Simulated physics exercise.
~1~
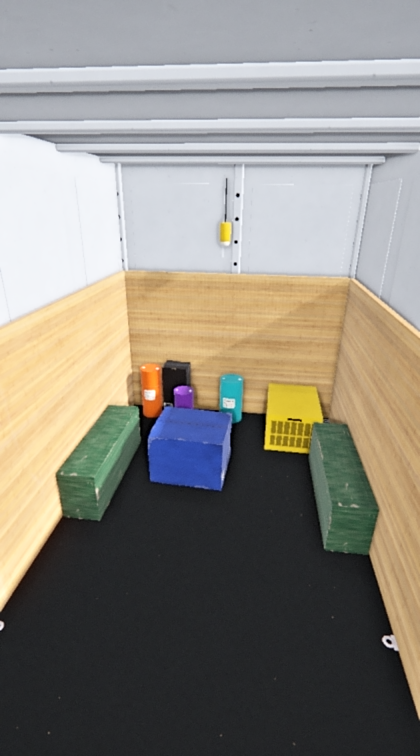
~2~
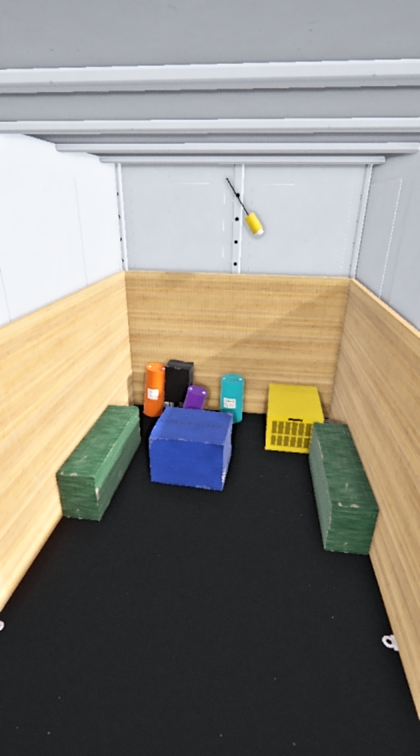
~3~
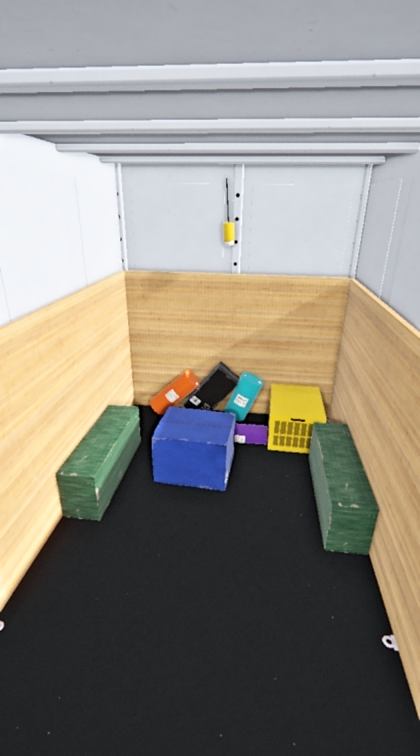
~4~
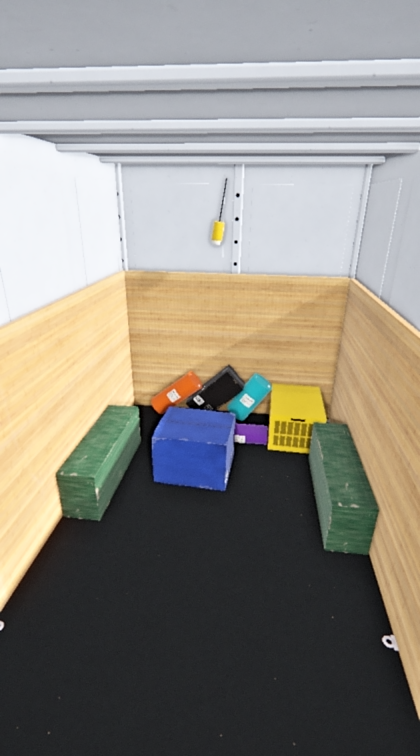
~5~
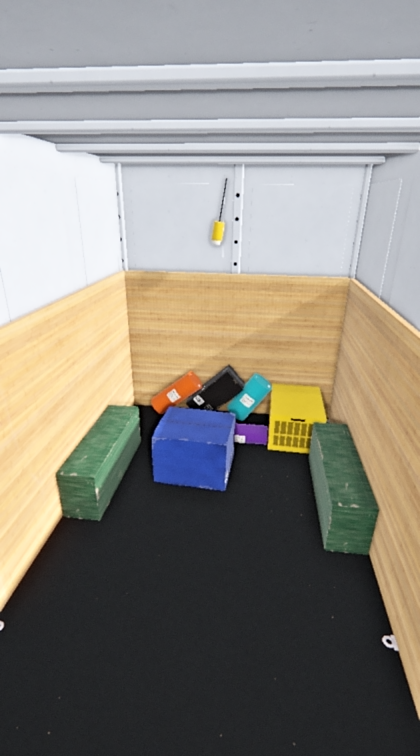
Canisters and a black box tip rightward behind the blue box and stay toppled together.
